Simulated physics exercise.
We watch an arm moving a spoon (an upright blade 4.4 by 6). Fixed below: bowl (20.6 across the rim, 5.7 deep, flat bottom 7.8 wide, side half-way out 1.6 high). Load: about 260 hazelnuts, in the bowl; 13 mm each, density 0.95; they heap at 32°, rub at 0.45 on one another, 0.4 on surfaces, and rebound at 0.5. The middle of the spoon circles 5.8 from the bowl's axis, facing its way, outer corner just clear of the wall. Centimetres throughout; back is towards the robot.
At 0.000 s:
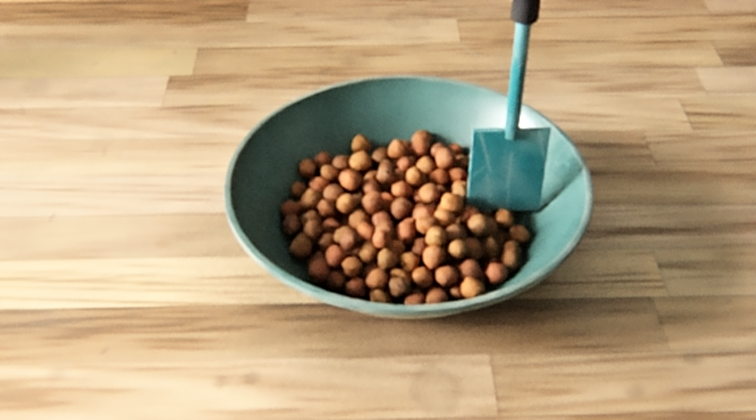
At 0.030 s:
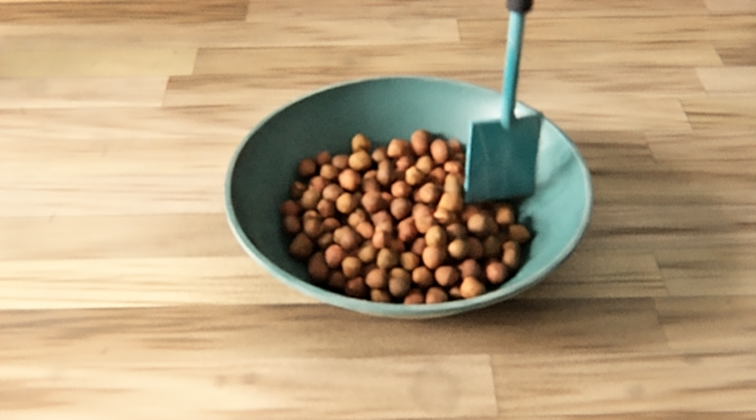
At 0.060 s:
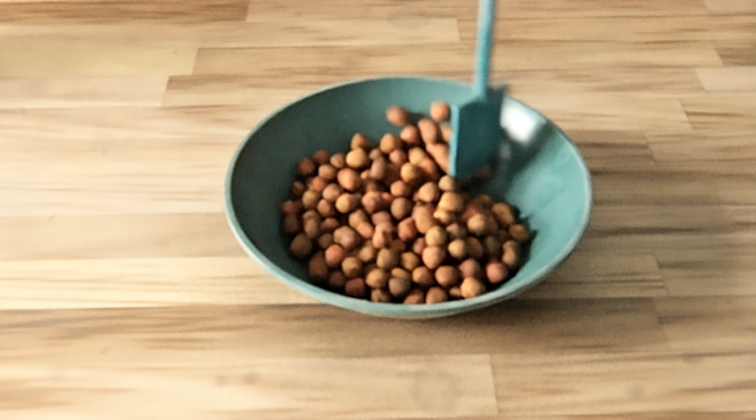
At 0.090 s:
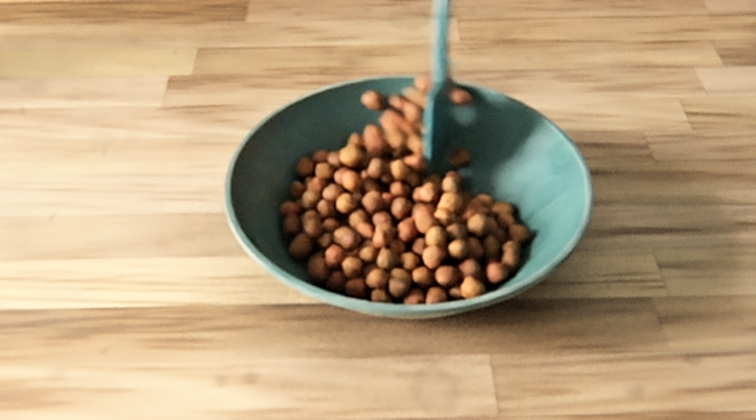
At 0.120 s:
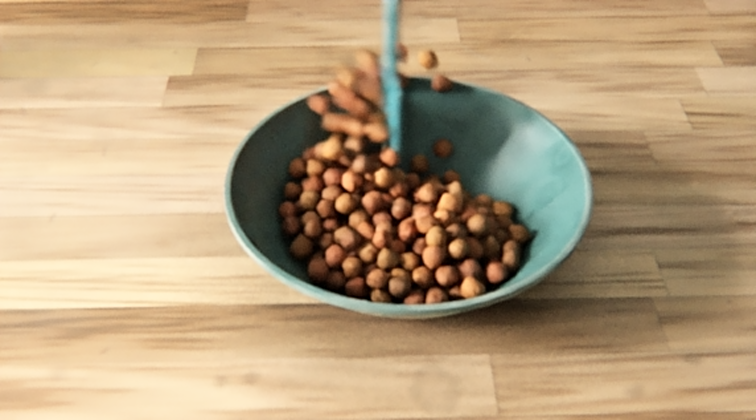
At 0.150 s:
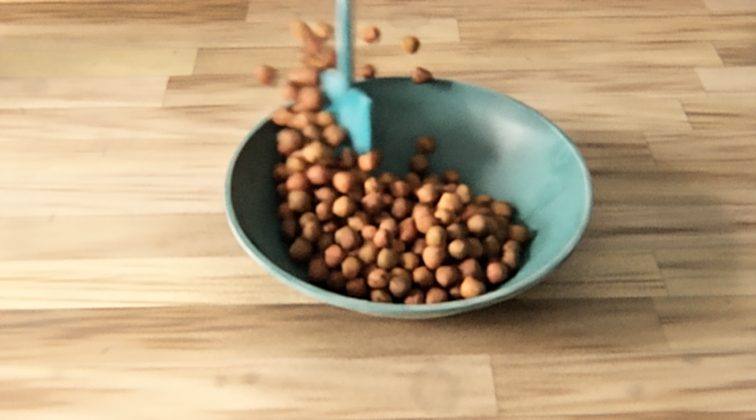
A teal spatula sweeps left along the bowl's far side, flinging brown balls upward.
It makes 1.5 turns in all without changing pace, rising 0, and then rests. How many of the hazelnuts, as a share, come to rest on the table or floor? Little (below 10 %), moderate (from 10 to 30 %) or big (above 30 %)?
Share on the table or floor: Big (above 30 %).
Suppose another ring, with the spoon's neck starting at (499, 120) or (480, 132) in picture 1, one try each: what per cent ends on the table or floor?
Some 50 and 40 per cent.
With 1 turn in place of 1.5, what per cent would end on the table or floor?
Then about 35 per cent.
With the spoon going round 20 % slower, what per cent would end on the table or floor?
In that case some 40 per cent.
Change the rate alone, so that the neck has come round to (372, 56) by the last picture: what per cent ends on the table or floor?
Some 40 per cent.
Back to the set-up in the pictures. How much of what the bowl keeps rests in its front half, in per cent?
About 60 per cent.
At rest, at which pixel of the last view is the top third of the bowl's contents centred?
Near (389, 246).
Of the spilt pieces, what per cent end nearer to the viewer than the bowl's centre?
Some 50 per cent.
After 0.31 s, 284° round, highest piece 10 above the table; 208 in the bowl, 18 on the table or floor, 32 in flight or on the tool.
After 0.47 s, 82° round, highest piece 10 above the table; 167 in the bowl, 63 on the table or floor, 28 in flight or on the tool.
After 0.76 s, 180° round, highest piece 5 above the table; 155 in the bowl, 102 on the table or floor, 1 in flight or on the tool.
After 1.46 s, 180° round, highest piece 4 above the table; 155 in the bowl, 103 on the table or floor.
In the end, 155 in the bowl, 103 on the table or floor. That is 40 % on the table or floor.
